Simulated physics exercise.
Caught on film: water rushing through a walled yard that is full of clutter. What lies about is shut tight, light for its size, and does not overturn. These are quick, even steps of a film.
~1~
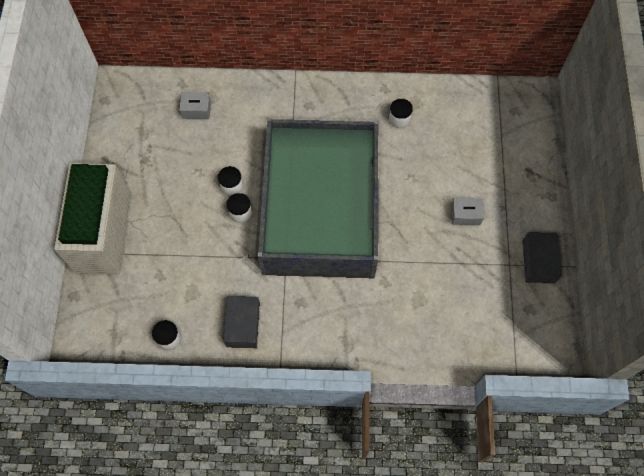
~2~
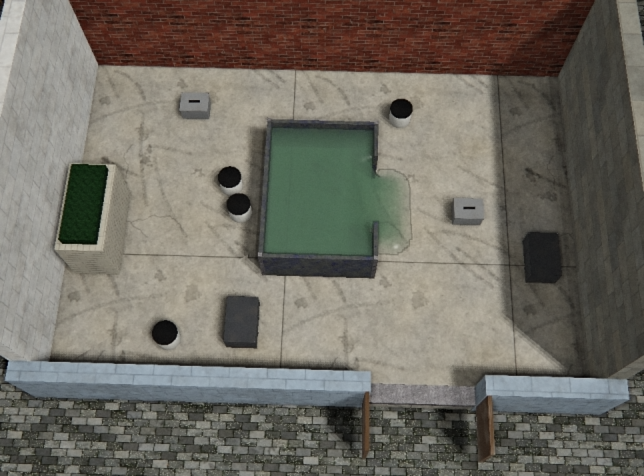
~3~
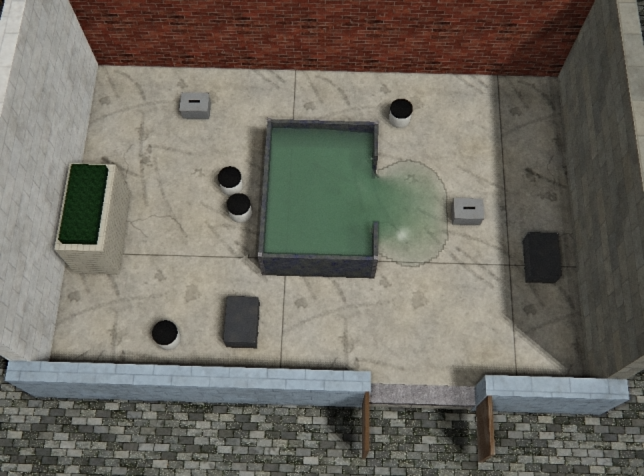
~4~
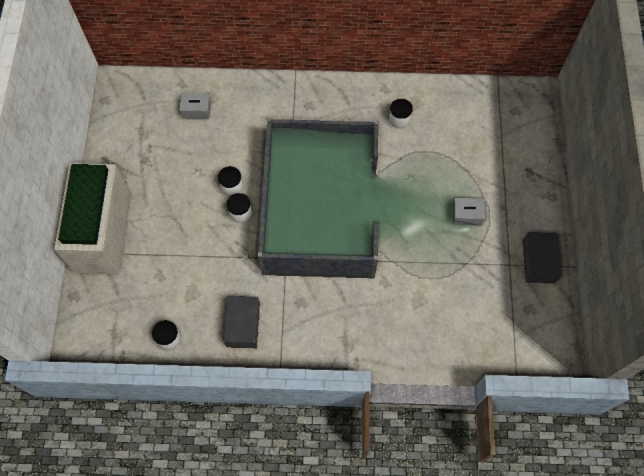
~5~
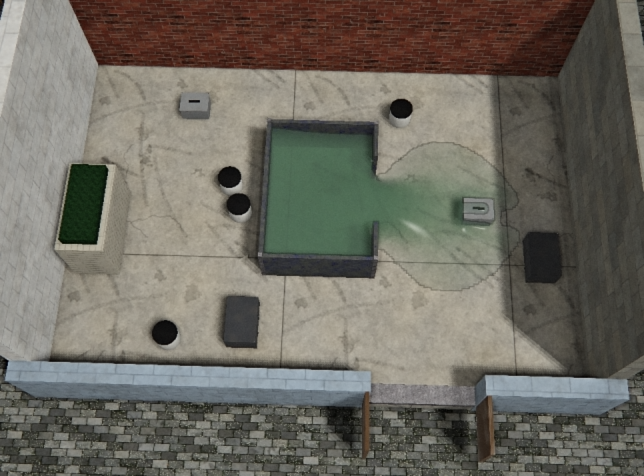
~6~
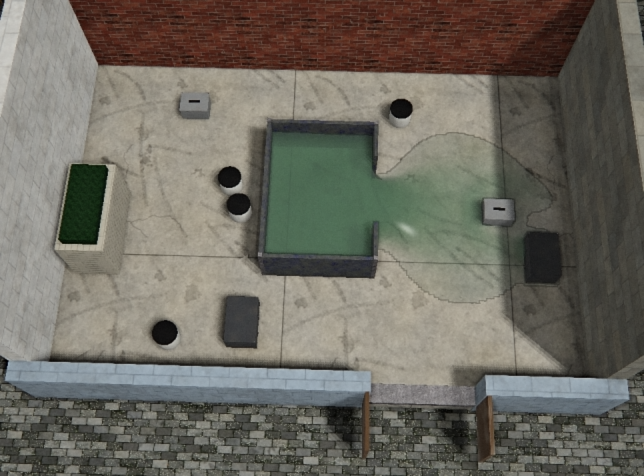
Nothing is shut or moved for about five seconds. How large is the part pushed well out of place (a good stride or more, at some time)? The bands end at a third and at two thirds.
Share: Between one and two thirds.
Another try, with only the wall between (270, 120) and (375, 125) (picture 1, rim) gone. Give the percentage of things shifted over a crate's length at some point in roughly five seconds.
Some 40 per cent.
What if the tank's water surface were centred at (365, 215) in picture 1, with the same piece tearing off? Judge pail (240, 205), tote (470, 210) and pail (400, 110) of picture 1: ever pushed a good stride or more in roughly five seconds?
In that order: No, yes, moved that far.
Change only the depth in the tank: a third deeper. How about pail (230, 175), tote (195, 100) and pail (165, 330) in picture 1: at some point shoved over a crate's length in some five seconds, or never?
As listed: Never so far, never so far, no.
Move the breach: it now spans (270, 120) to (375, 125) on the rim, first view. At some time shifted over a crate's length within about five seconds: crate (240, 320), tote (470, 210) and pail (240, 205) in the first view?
One after the other: Not that far, no, less than that.
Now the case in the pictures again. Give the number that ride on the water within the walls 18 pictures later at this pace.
The number is 2.
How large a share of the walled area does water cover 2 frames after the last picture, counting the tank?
Some 30 per cent.
A moment on, 1 of 8 are well off their spots; 0 afloat.
Next, 1 of 8 are well off their spots; 1 afloat.
Later, 2 of 8 are well off their spots; 2 afloat.
In the end, 3 of 8 are well off their spots, and 3 have been at some point; 1 afloat.
